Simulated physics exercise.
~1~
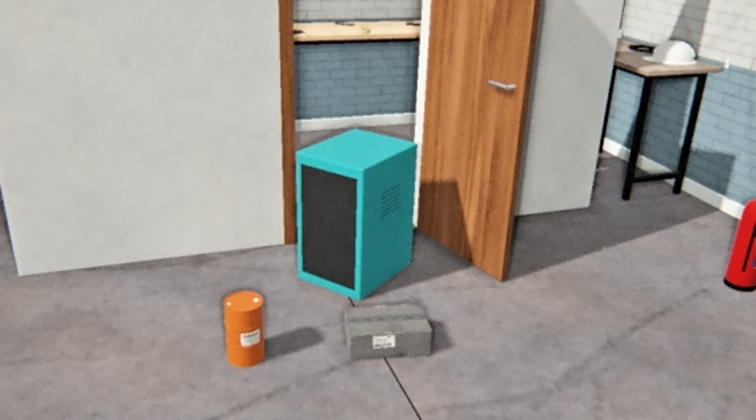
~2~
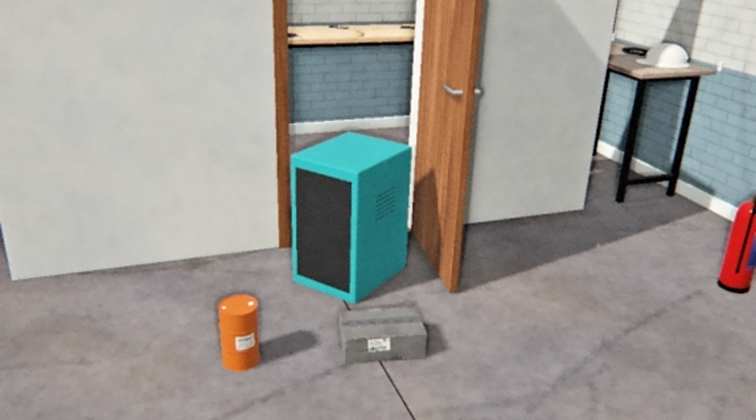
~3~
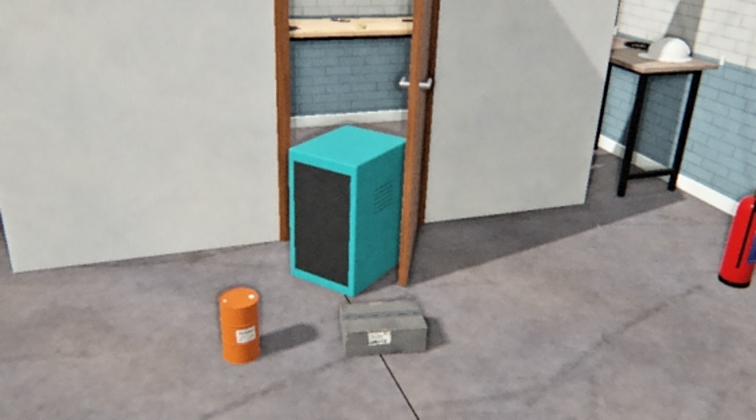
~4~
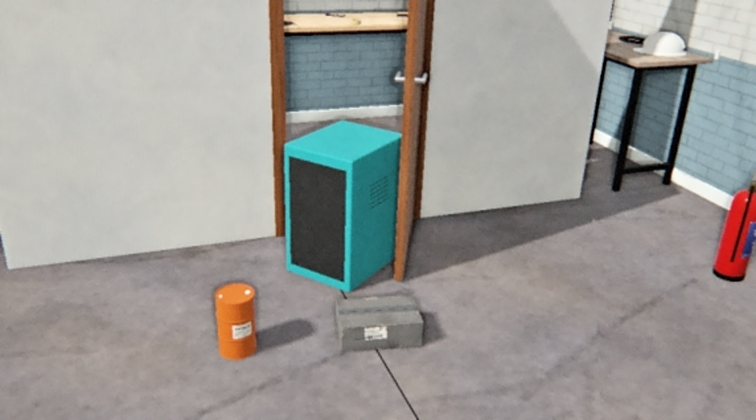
Wooden door swinging partway towards its frame and stopping still open against a turquoise cabinet, behind an orange canister and grey box.
